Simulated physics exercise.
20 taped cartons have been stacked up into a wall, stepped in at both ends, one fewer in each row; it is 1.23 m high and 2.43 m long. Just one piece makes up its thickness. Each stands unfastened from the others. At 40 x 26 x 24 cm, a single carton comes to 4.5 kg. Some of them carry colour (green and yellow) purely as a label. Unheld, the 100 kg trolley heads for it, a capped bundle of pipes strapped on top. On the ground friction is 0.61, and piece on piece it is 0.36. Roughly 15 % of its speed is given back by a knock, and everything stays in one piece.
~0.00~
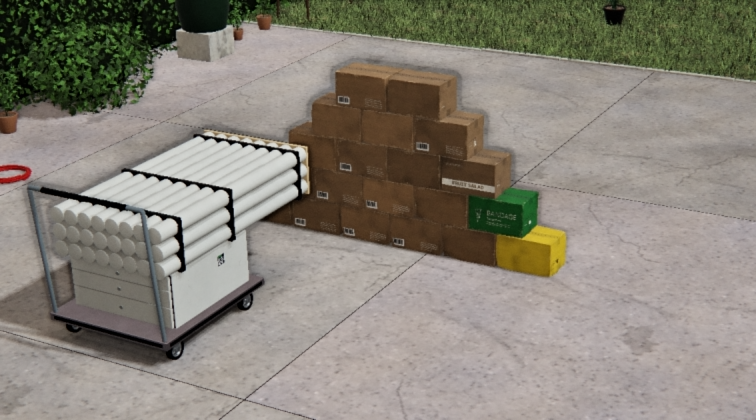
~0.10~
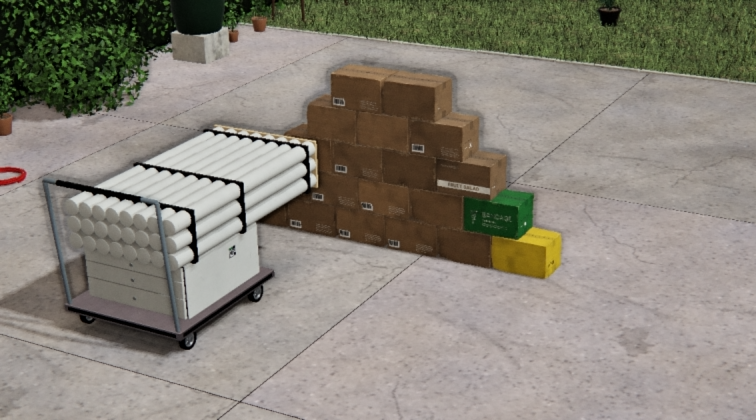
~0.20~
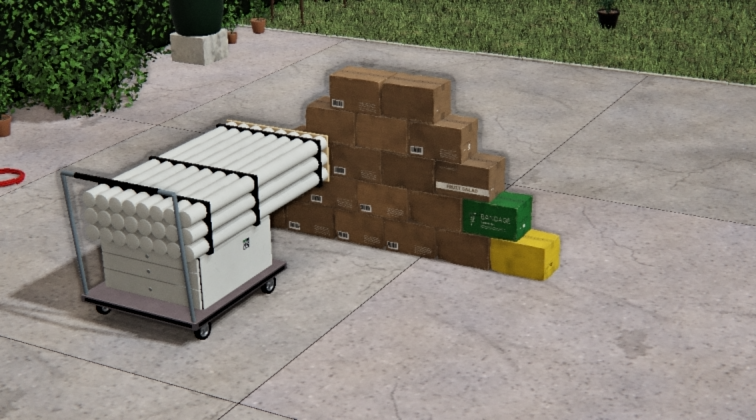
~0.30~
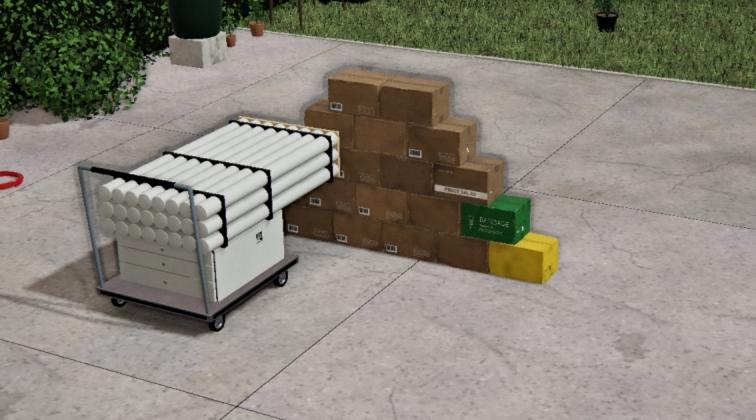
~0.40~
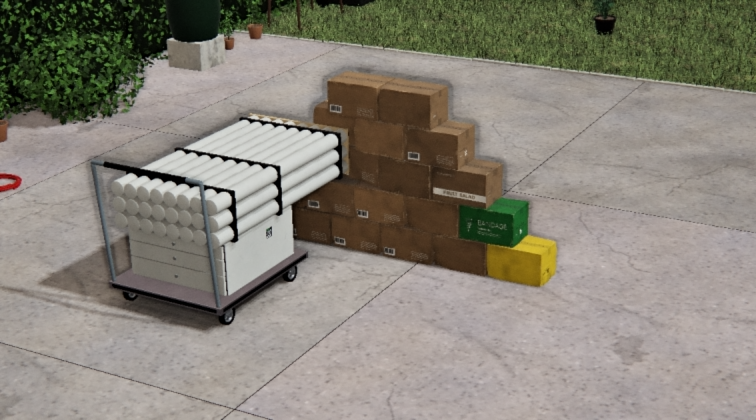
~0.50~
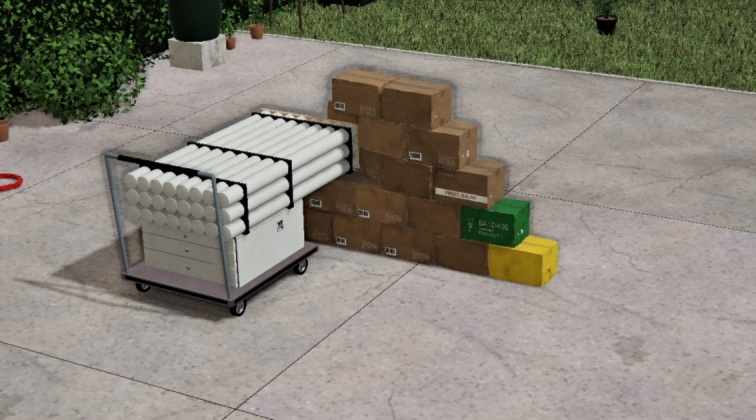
A trolley loaded with strapped white tubes rolls to the right across a paved yard toward a stepped wall of brown cartons with one green and one yellow, and the tubes' front end pushes slightly into the stack's left side.
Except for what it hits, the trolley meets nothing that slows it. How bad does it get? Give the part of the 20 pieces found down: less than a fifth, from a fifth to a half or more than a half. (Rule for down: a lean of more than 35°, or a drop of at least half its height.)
Of the lot, the part is within a fifth to a half.
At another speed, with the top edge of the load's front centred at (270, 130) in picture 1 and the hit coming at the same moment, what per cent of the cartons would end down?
I'd say some 30 per cent end up down.
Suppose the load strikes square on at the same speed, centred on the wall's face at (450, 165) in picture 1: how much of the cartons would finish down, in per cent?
30 per cent.
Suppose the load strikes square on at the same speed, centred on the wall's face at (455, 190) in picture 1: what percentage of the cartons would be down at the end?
60 percent.
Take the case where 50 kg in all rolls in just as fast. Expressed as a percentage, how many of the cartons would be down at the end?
Estimate: Near 30 per cent down.
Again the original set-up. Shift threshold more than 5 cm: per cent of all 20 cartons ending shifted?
55 % shifted.
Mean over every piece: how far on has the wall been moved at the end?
Average: Roughly 30 cm.
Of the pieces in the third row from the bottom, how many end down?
2 in total.
After 0.84 s, load 64 cm past the wall's line, still rolling; 2 of the 20 cartons down.
After 1.26 s, load 81 cm past the wall's line, still rolling; 6 of the 20 cartons down.
In the end (2.5 s), load 78 cm past the wall's line, stopped; 7 of the 20 cartons down; green carton unmoved; yellow carton unmoved. That is 35 per cent. From the last view, middles, green carton near (495, 220), yellow carton near (523, 259).
